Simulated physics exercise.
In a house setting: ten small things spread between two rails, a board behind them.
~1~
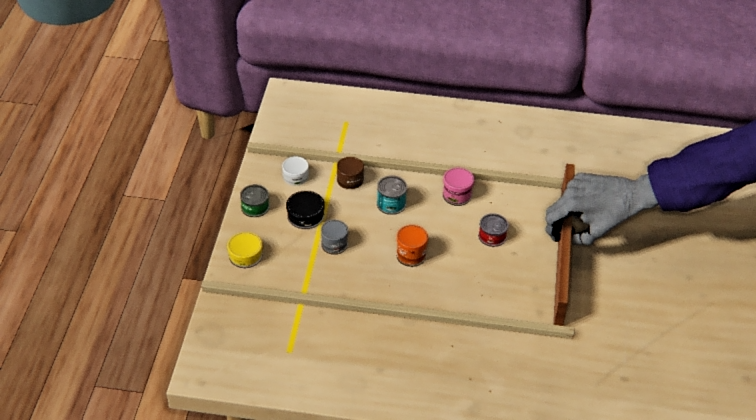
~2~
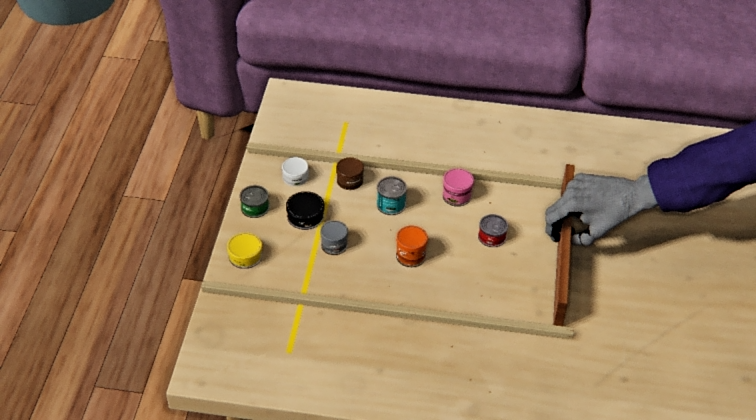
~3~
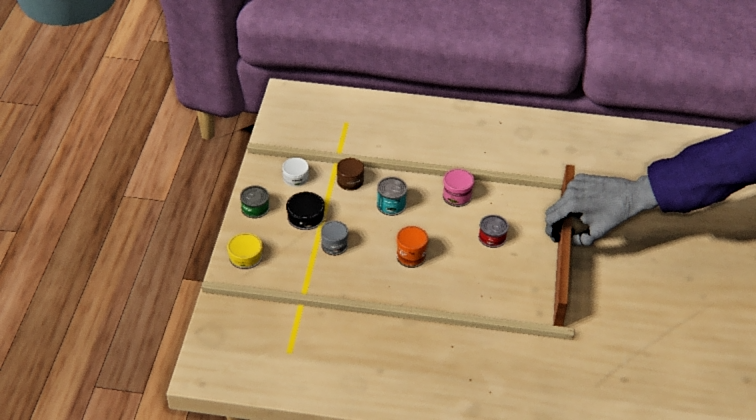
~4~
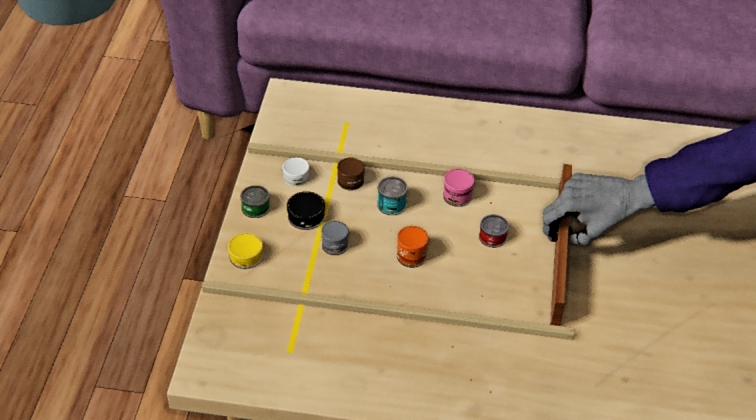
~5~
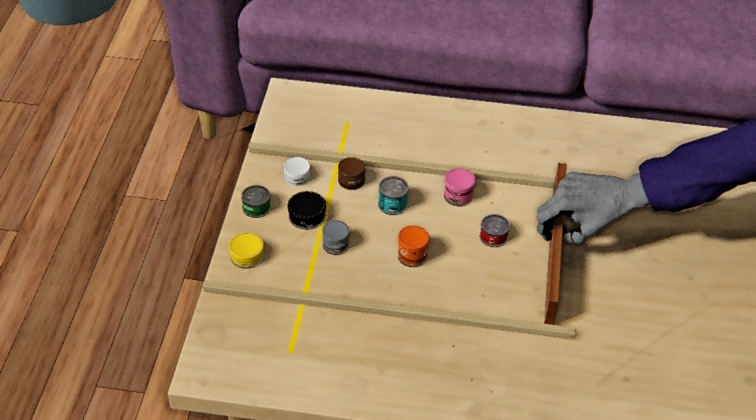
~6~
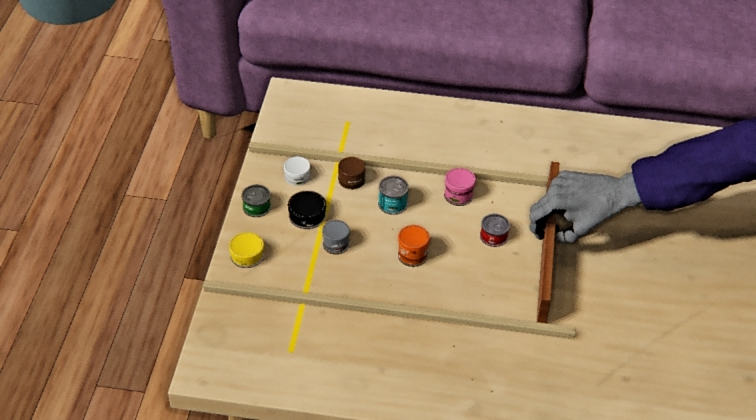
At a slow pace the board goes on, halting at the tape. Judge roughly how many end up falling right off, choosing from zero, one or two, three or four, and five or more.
Mind you, the pieces that take the plunge come to zero.
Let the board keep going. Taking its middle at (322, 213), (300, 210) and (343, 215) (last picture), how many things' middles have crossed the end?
Place by place, 0, 1 and 0.
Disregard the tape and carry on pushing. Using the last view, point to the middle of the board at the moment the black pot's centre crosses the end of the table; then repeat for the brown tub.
The middle is at (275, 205) when it's the black pot, and at (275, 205) when it's the brown tub.
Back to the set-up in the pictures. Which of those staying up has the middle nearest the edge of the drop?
The answer is the green tin.
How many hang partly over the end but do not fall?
That adds up to 0.
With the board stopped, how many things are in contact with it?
Count recorded: 4.
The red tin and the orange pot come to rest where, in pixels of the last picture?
Red tin: (311, 211); orange pot: (303, 232).
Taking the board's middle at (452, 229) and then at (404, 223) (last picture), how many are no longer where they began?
2 and 4.
A little later, none off yet; green tin at rest near (256, 201); yellow tin at rest near (247, 250); white tub at rest near (297, 171).
When it is over, the number that fall off is zero.
